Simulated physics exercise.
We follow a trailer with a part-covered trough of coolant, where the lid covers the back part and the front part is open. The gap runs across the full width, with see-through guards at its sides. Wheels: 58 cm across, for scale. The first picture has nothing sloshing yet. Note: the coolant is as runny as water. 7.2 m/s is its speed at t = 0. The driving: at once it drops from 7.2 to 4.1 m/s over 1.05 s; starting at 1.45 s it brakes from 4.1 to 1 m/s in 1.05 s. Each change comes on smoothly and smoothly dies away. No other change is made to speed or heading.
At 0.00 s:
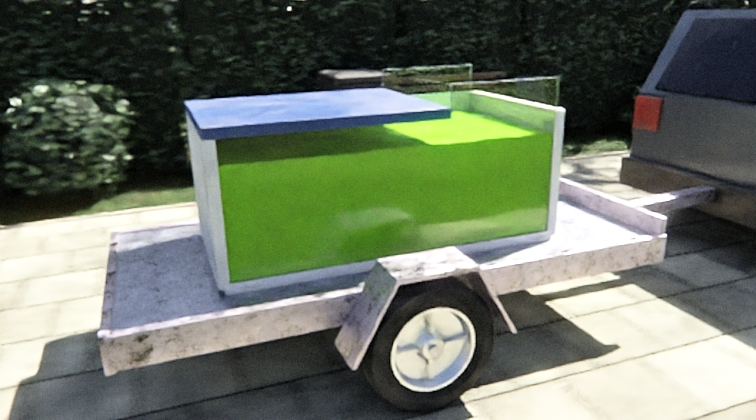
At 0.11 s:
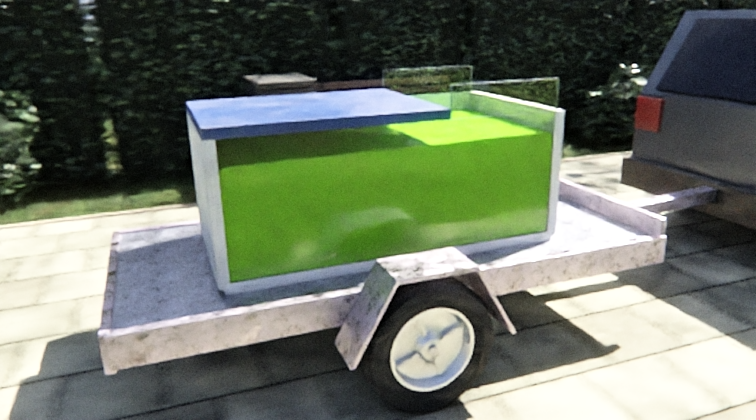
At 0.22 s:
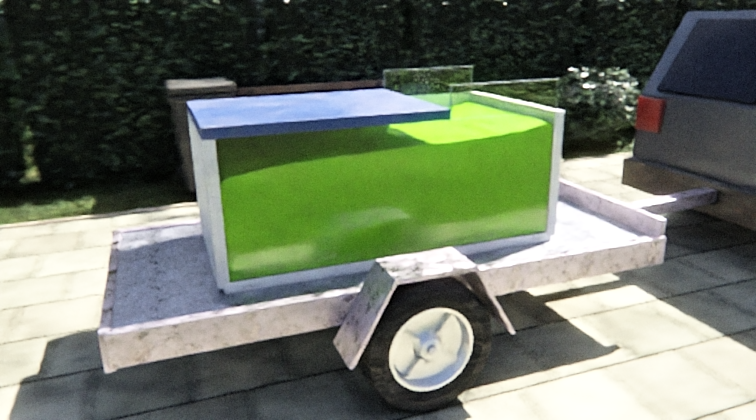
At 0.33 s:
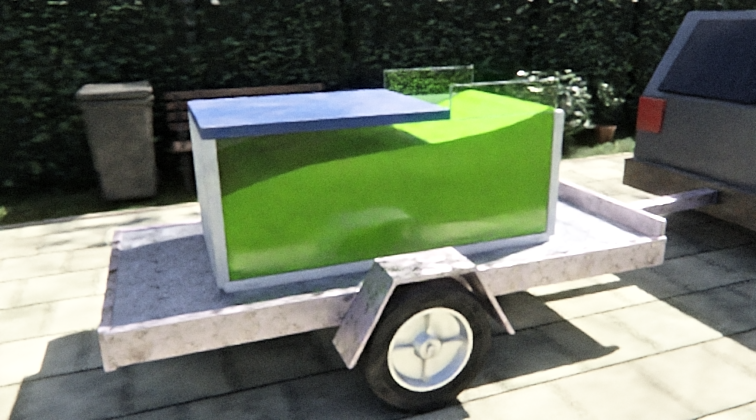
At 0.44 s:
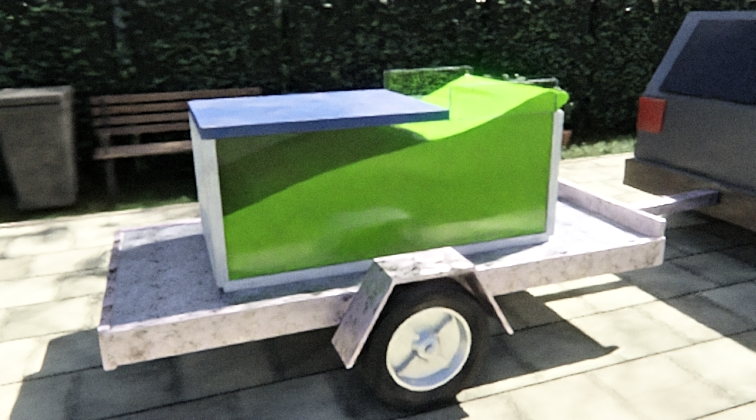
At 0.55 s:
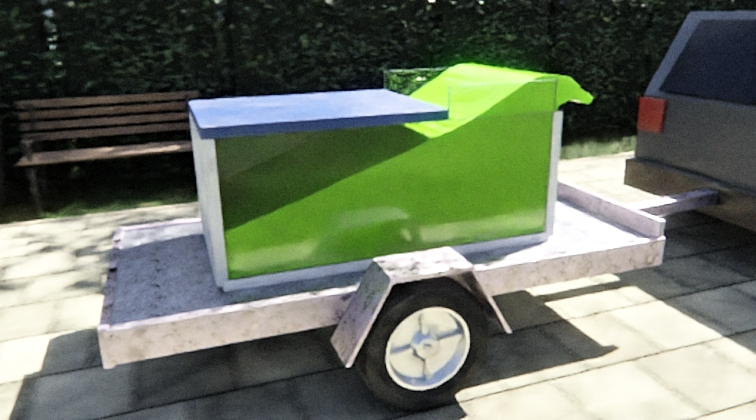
The clip shows a trailer towed behind a vehicle past a hedge and a bench, carrying a partly covered trough of bright green liquid, which rises at the front, sinks at the back, then starts coming out over the front wall.
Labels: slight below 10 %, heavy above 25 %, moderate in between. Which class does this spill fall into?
Heavy.
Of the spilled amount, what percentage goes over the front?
Close to 100 per cent goes that way.
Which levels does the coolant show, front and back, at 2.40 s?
About 64 cm in front, about 10 cm behind.
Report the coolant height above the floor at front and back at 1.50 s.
Around 38 cm toward the front, with 38 cm behind.
By 1.50 s the surface stands 39 cm at the back and 37 cm at the front; 23 per cent is out, over the front.
By 2.40 s the surface stands 11 cm at the back and 64 cm at the front; 34 per cent is out, over the front.
By 3.30 s the surface stands 57 cm at the back and 20 cm at the front; 36 per cent is out, over the front.
By 5.39 s 36 per cent is out, over the front, 220 of 608 litres.
